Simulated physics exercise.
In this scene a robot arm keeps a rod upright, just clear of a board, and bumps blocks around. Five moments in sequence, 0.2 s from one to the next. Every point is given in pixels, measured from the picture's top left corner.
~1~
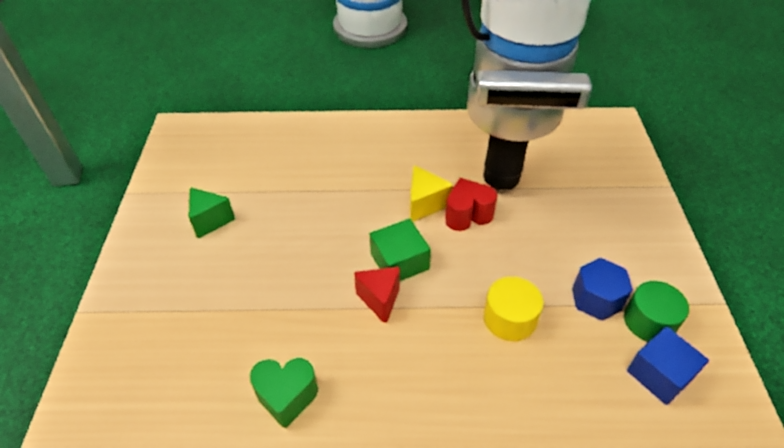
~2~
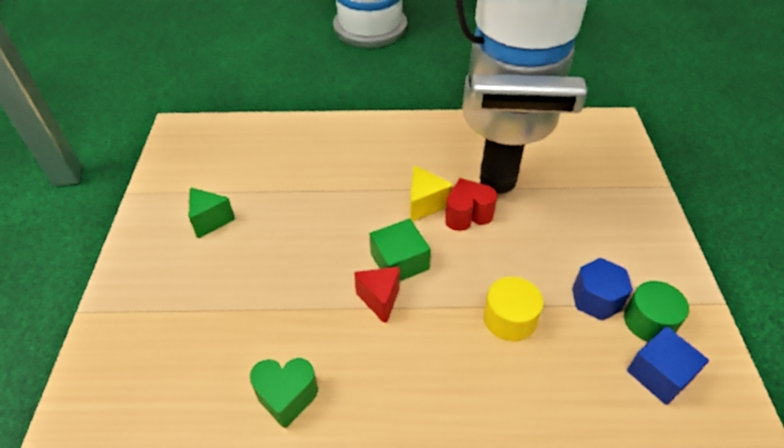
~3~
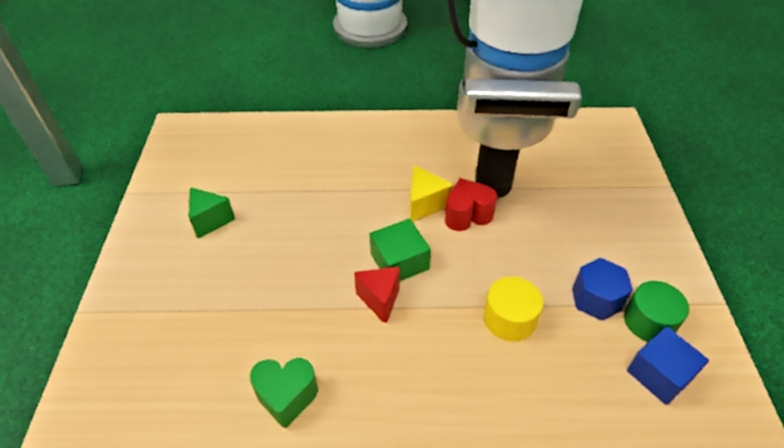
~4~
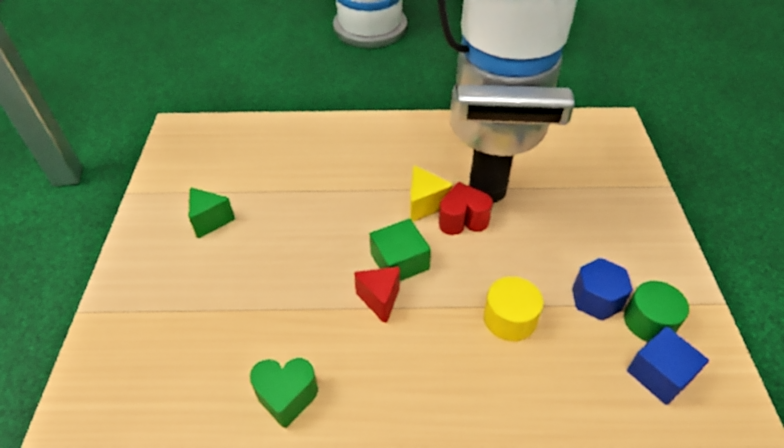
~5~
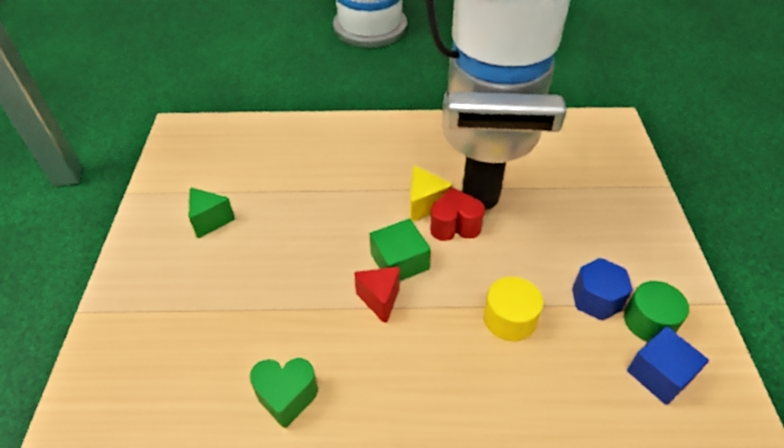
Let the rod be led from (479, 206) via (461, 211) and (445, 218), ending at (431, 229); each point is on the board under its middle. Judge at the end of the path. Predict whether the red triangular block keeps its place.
The red triangular block will not stay where it is.
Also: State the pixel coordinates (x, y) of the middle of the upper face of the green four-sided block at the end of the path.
The middle of the upper face of the green four-sided block will lie at about (371, 258) in the picture.
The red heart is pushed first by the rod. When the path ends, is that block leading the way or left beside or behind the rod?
Most likely the red heart stays ahead.
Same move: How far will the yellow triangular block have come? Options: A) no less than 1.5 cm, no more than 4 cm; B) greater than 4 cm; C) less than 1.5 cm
That would be A.
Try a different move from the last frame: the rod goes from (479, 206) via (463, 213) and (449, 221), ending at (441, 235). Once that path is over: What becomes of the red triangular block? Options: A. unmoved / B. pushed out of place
I'll go with B - pushed out of place.
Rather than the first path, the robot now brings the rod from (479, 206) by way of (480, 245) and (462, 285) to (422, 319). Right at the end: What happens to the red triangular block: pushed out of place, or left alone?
Well, the red triangular block holds its place.
What follows on the original path. Halfway along, rod (453, 206); green four-sided block (395, 243); yellow triangular block (410, 182), turned 20° clockwise; red heart (437, 219).
At the end, rod (432, 221); red triangular block (374, 291), turned 10° anticlockwise; green four-sided block (371, 258); yellow triangular block (400, 183), turned 50° clockwise; red heart (417, 236).
